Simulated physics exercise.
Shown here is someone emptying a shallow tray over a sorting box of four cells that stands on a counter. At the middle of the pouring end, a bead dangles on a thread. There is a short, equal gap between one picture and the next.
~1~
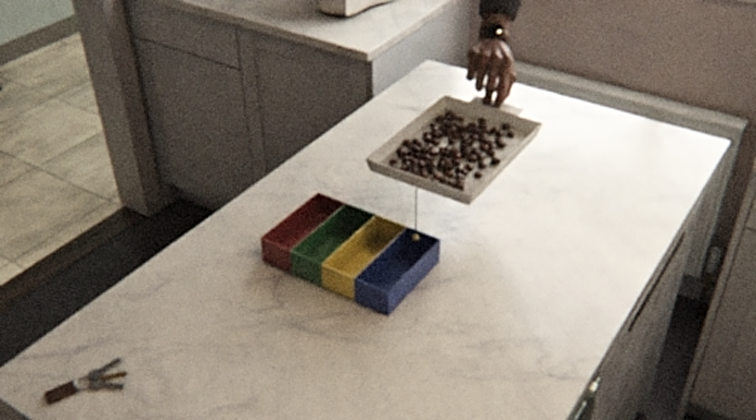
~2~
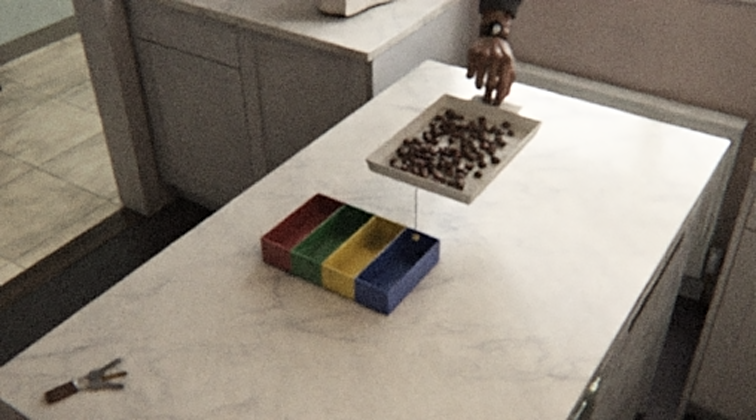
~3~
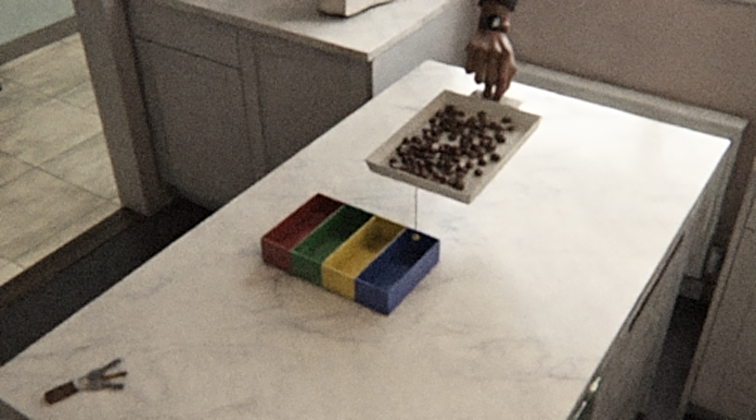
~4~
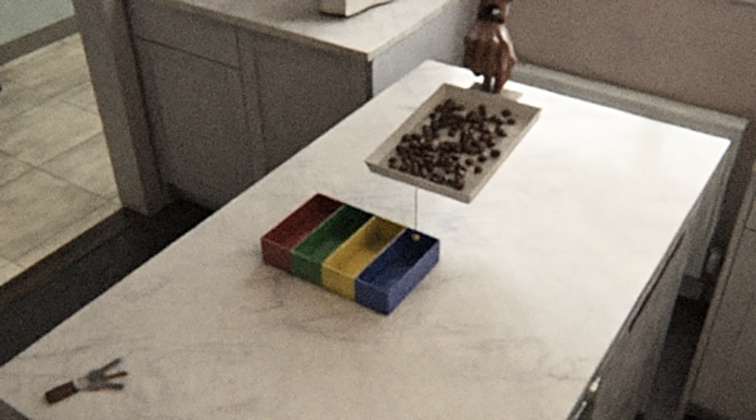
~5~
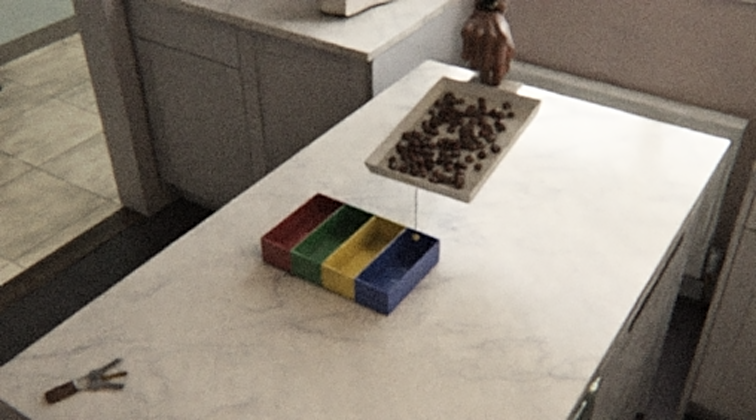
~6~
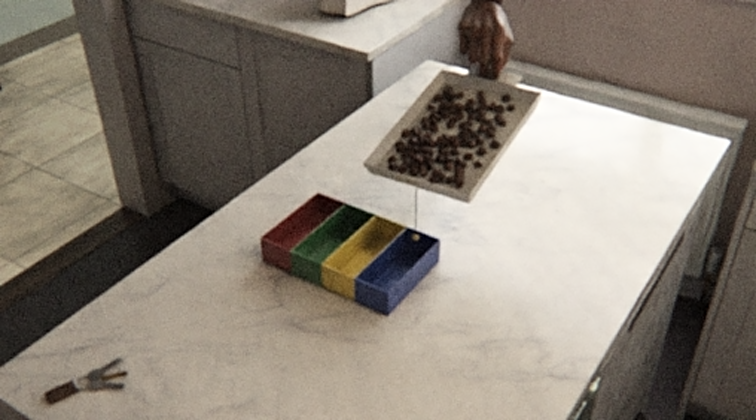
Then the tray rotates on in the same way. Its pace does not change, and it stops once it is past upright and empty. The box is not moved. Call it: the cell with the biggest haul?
The yellow compartment.
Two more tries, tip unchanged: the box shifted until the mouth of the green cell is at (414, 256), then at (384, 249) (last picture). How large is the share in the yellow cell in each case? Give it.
It would be roughly 0 per cent, followed by roughly 20 per cent.
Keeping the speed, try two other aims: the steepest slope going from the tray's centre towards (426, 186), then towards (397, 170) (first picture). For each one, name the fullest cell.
That blue cell first, the yellow one second.
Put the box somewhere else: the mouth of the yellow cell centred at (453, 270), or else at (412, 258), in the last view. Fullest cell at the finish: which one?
First place: The red cell; second place: Green.
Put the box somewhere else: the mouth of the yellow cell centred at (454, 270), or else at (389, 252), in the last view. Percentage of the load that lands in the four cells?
Close to 70 in a hundred, followed by close to 100 in a hundred.
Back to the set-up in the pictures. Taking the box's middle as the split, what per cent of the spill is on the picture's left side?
10 %, near enough.
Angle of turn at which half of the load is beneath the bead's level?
95°.
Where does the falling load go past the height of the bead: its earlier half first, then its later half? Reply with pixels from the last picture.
First roughly (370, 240), then roughly (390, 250).
Soon after the last picture, tray tipped steeply; all on the tray.
A little later, tray tipped right over; about half on the tray; about a quarter in the yellow cell; a small part in the blue cell; a small part in the green cell; a small part falling or outside the box.
Later still, tray tipped past a quarter turn; about half in the yellow cell; about a third in the blue cell; a small part in the green cell; a small part falling or outside the box.
At rest, tray tipped past a quarter turn; about half in the yellow cell; about a third in the blue cell; a small part in the green cell; none in the red cell; a small part outside the box.
